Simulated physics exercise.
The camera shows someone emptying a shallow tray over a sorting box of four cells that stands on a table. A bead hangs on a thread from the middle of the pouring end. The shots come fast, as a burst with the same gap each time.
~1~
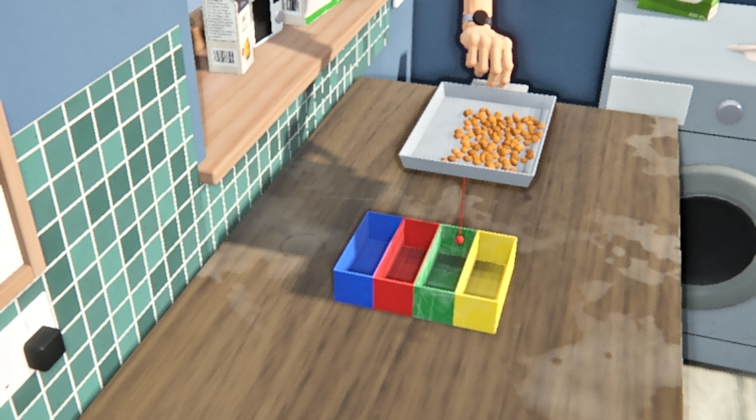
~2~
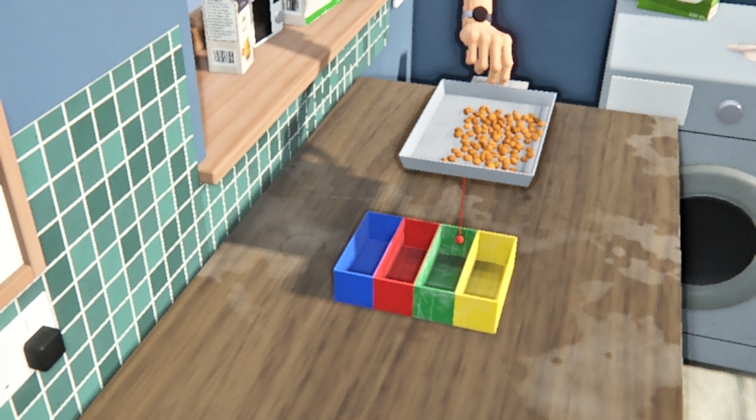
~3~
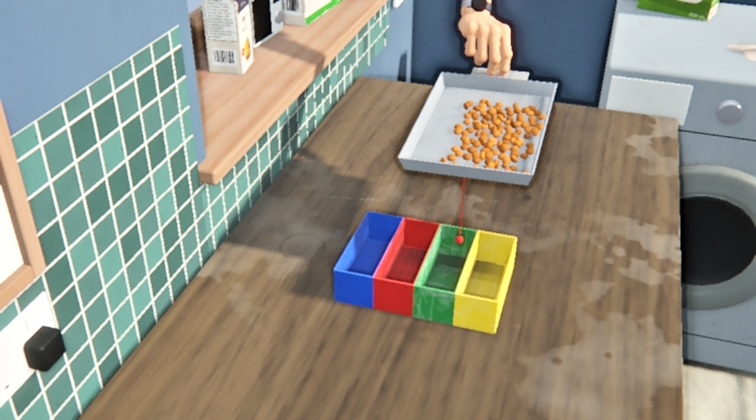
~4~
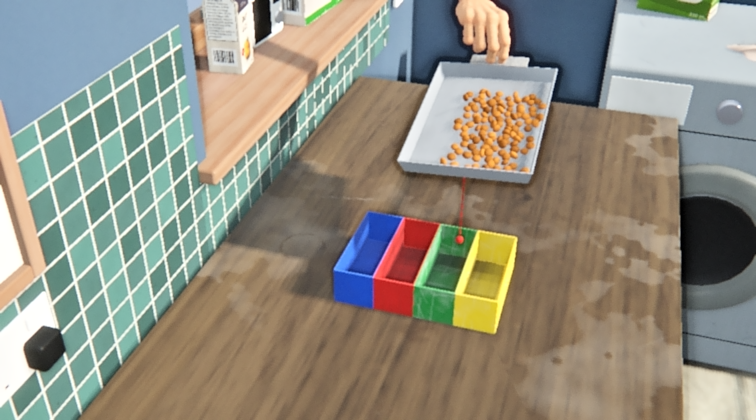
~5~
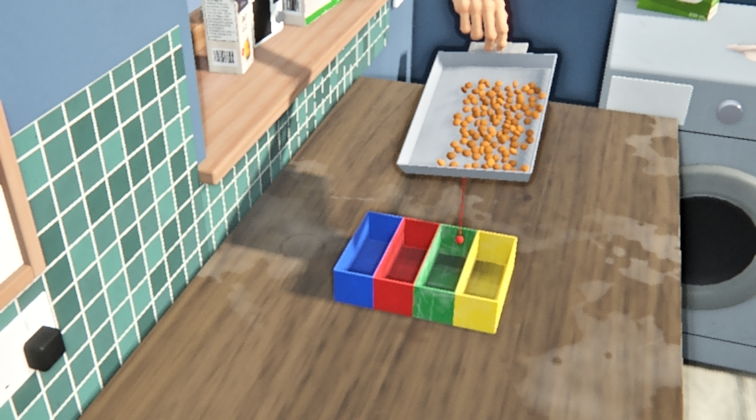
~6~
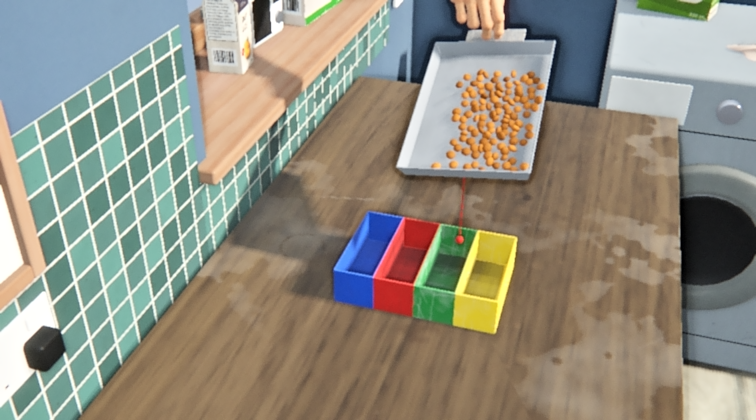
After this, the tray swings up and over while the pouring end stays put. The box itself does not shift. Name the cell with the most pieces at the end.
Red.
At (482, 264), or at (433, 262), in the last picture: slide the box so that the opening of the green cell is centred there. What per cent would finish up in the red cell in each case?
First placement: 20 per cent; second placement: 70 per cent.
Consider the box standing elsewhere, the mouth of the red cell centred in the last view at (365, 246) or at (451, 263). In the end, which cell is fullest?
The cell in green, then blue.
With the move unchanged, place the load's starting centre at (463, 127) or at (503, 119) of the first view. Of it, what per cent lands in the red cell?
Try 1: 60 %; try 2: 60 %.
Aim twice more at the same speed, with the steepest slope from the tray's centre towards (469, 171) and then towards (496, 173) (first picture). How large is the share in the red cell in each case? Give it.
The first try gives close to 20 percent; the next gives 0 percent.
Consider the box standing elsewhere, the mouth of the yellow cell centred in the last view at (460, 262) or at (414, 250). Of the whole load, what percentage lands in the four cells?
Roughly 100 per cent, and 90 per cent.
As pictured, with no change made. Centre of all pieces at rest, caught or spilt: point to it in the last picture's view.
Roughly at (403, 281), give or take.
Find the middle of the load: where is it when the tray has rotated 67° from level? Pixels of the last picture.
Its middle sits at about pixel (436, 161).
Just after the last frame, tray tipped steeply; almost all on the tray; about a tenth falling or outside the box.
A moment on, tray tipped past a quarter turn; about a tenth on the tray; roughly a third in the red cell; roughly a quarter in the blue cell; about a tenth in the green cell; just a few in the yellow cell; about a tenth falling or outside the box.
Further on, tray tipped past a quarter turn; roughly two thirds in the red cell; roughly a quarter in the blue cell; about a tenth in the green cell; just a few in the yellow cell; just a few falling or outside the box.
When it is over, tray tipped past a quarter turn; roughly two thirds in the red cell; roughly a quarter in the blue cell; about a tenth in the green cell; just a few in the yellow cell; just a few outside the box.
